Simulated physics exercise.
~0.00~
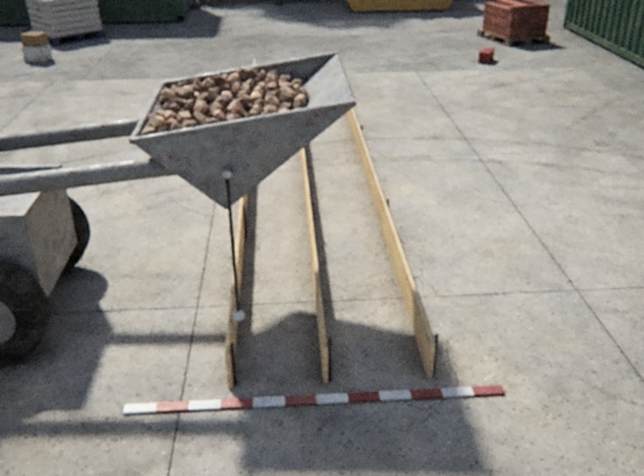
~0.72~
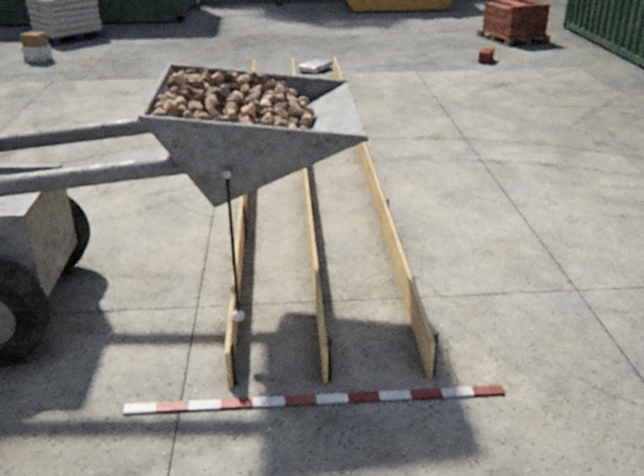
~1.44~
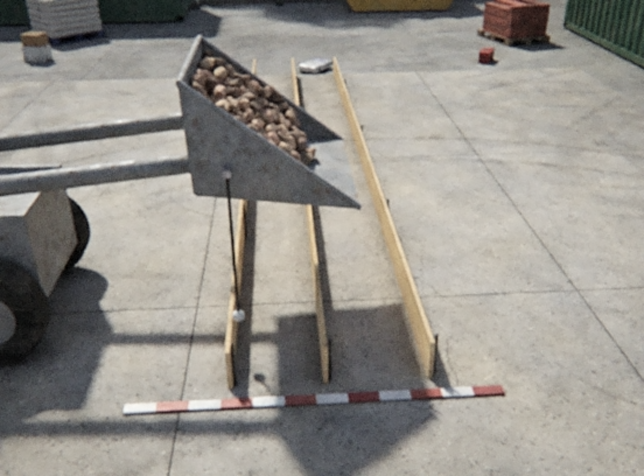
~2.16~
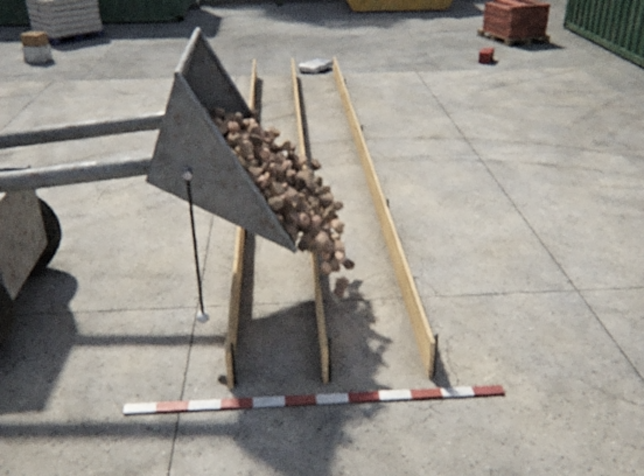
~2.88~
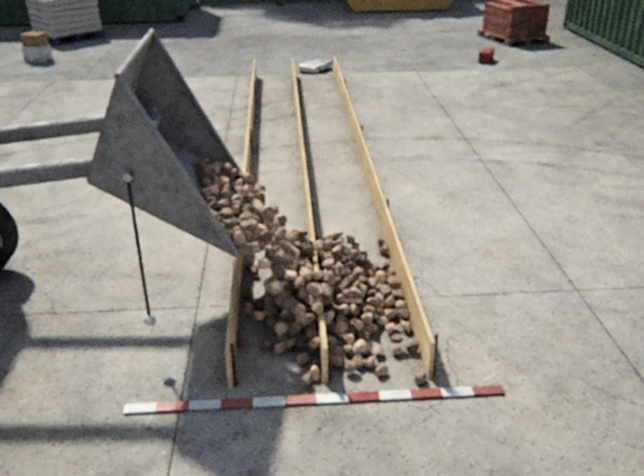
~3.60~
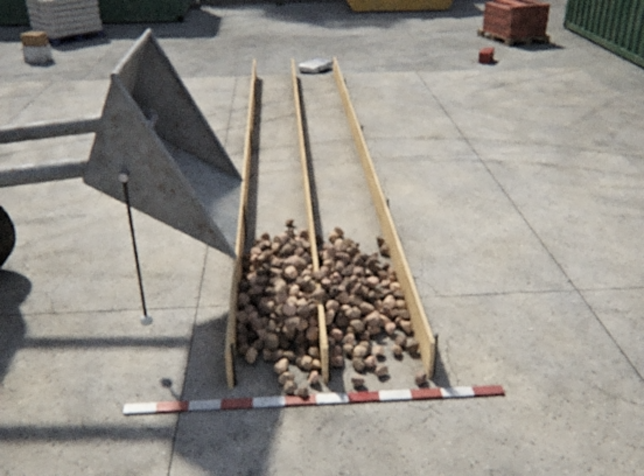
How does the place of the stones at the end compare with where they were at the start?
At the start the stones are heaped up in the raised bucket, and at the end they lie lower and further right, on the ground in the two bays between the planks.
A grey loader bucket heaped with brown stones juts in from the left over a paved concrete yard, seen from above in sunlight. Below it, three long wooden planks mark off two bays, with a red and white striped staff lying across their front. The bucket tips forward to the right, and the stones slide to its lip. As the machine backs away to the left, they pour out and pile up on both sides of the middle plank. The bucket ends empty and steeply tilted, with the stones at rest, more in the left bay than the right.
